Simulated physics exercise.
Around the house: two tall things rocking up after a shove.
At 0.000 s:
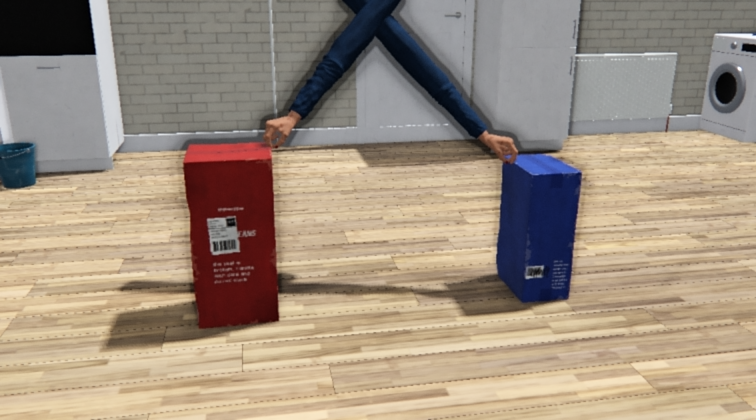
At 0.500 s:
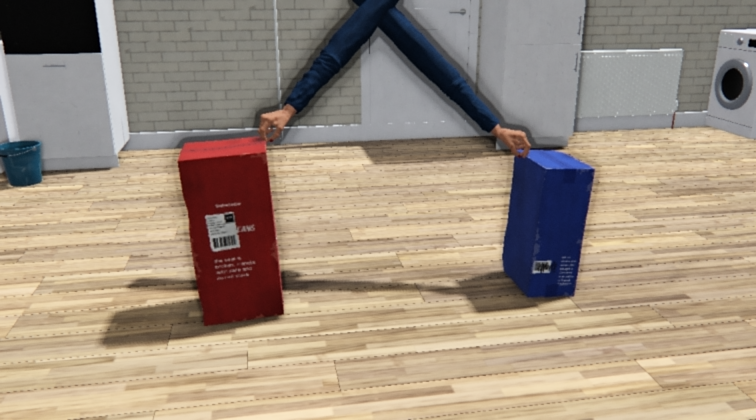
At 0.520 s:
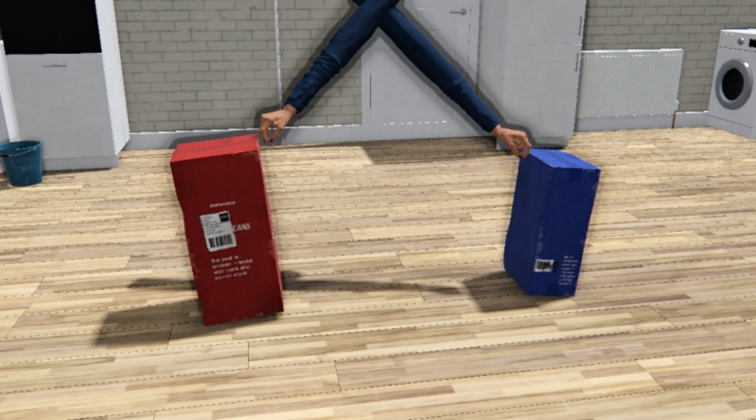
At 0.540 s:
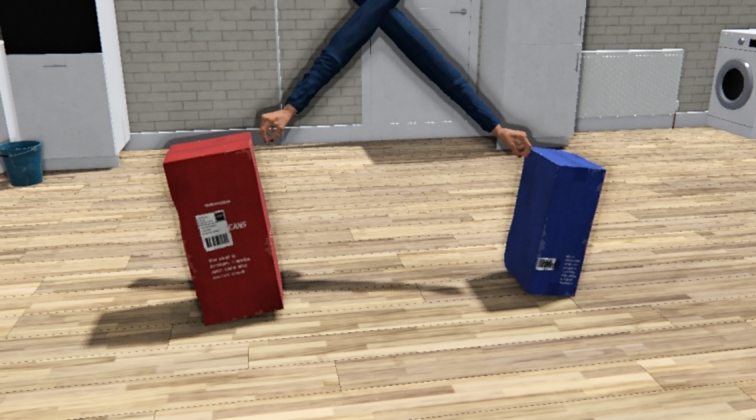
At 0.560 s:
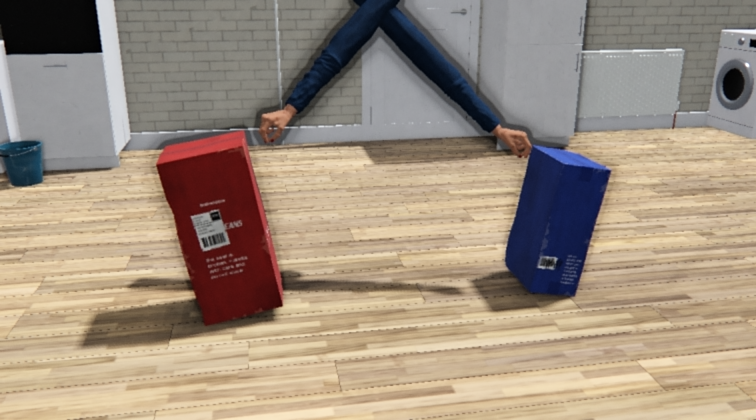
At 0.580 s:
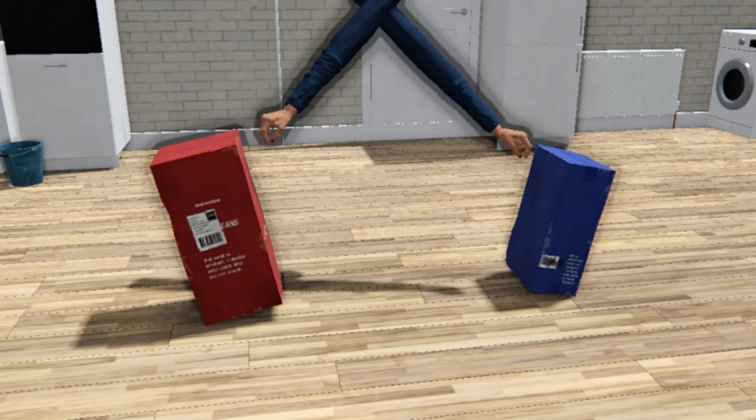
On a pale wood floor in a room with a washing machine, two crossed, blue-sleeved arms reach down to a tall red box on the left and a smaller blue one on the right. Both boxes start upright, then gradually lean outward, the red leftward and the blue rightward, as the hands stay nearly still.
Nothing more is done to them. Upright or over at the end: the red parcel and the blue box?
The red parcel falls over and the blue box falls over.
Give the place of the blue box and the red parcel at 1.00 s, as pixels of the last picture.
Near (604, 230) and (169, 232).
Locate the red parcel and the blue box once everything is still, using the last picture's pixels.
Near (115, 281) and (621, 255).
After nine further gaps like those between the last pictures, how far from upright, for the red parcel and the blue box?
About 25° and 30°.
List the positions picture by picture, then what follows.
Red parcel (235, 234) upright; blue box (535, 226) upright, in the first picture.
Red parcel (235, 229) 3° off upright; blue box (544, 222) 3° off upright, in the second picture.
Red parcel (231, 228) 6° off upright; blue box (547, 221) 6° off upright, in the third picture.
Red parcel (228, 227) 8° off upright; blue box (550, 220) 8° off upright, in the fourth picture.
Red parcel (225, 227) 10° off upright; blue box (553, 220) 10° off upright, in the fifth picture.
Red parcel (222, 227) 12° off upright; blue box (556, 219) 12° off upright, in the sixth picture.
By 0.78 s, red parcel 27° off upright near (196, 226); blue box 30° off upright near (575, 218).
By 1.00 s, red parcel 43° off upright near (169, 232); blue box 60° off upright near (604, 230).
By 1.14 s, red parcel 61° off upright near (143, 246); blue box on its side near (621, 255).
When it is over (1.8 s), the red parcel goes down on its side, near (115, 282); the blue box goes down on its side, near (621, 255).
